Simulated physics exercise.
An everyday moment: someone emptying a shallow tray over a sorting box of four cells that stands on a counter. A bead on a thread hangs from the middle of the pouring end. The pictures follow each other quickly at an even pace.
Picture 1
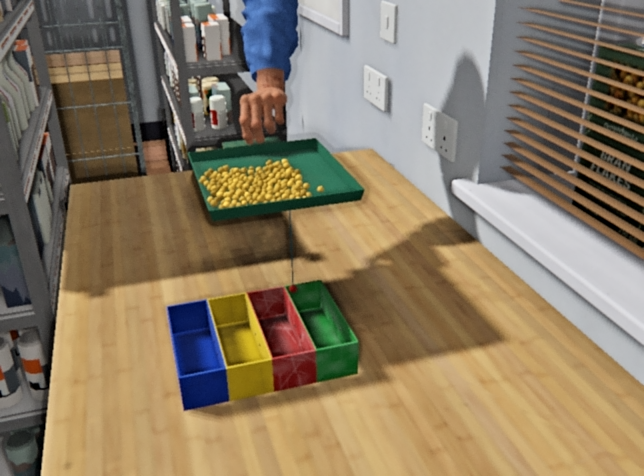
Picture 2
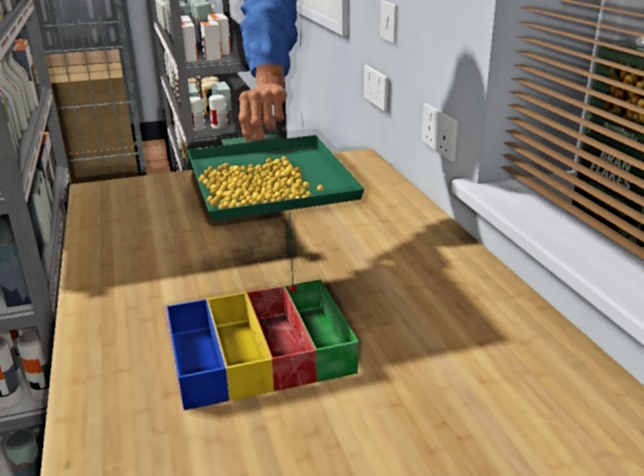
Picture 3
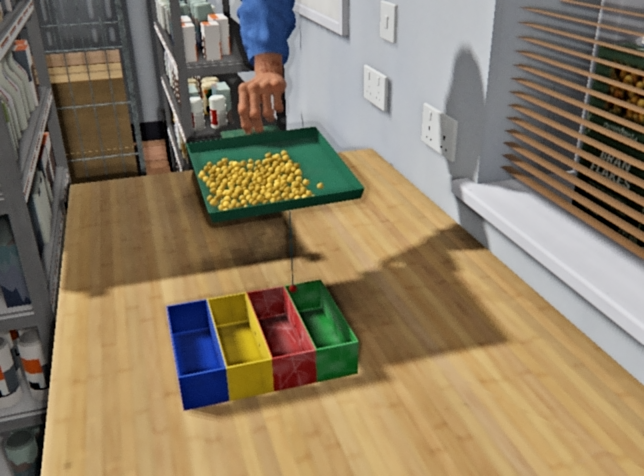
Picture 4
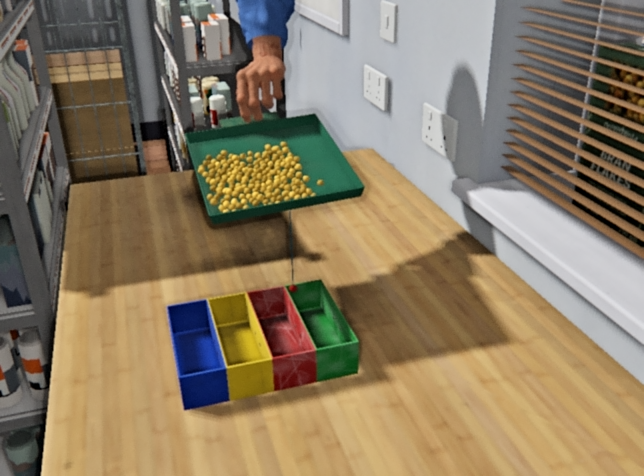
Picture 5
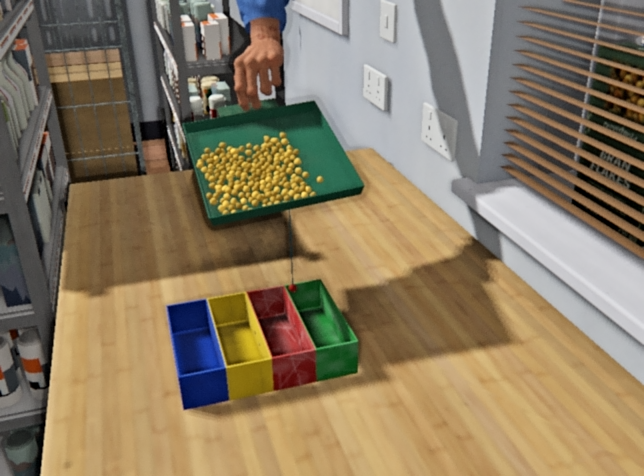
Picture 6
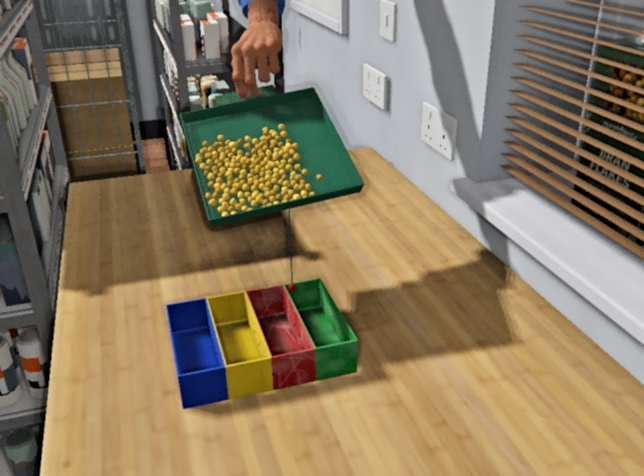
A hand raising the far side of a green tray of yellow puffed balls above a four-coloured sorting box on a wooden counter.
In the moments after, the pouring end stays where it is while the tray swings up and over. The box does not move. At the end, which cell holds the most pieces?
The yellow cell gets the most.
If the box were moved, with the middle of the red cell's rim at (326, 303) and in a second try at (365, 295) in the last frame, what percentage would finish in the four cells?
Roughly 70 per cent, and 30 per cent.
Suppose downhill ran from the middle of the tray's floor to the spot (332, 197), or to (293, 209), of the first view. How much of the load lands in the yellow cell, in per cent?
Near 0 % and 20 %.
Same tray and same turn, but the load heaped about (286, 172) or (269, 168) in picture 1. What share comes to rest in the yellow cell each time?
Roughly 40 per cent, and 40 per cent.
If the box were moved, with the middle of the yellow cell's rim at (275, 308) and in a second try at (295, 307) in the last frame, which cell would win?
In turn: The blue one; that blue cell.
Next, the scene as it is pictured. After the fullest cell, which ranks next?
The runner-up: The red cell.
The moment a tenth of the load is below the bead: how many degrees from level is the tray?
Roughly 110°.
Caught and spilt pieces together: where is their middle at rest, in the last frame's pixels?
Roughly at (254, 349).
Soon, tray tipped steeply; nearly all on the tray; a stray few in the red cell; a stray few falling or outside the box.
A while on, tray tipped past a quarter turn; nearly all on the tray; a stray few in the red cell; a stray few in the blue cell; a stray few in the yellow cell; a stray few falling or outside the box.
Towards the end, tray tipped past a quarter turn; about half in the yellow cell; about a quarter in the red cell; a small part in the blue cell; a small part in the green cell; a stray few falling or outside the box.
Finally, tray tipped past a quarter turn; about half in the yellow cell; about a quarter in the red cell; a small part in the blue cell; a small part in the green cell; a stray few outside the box.
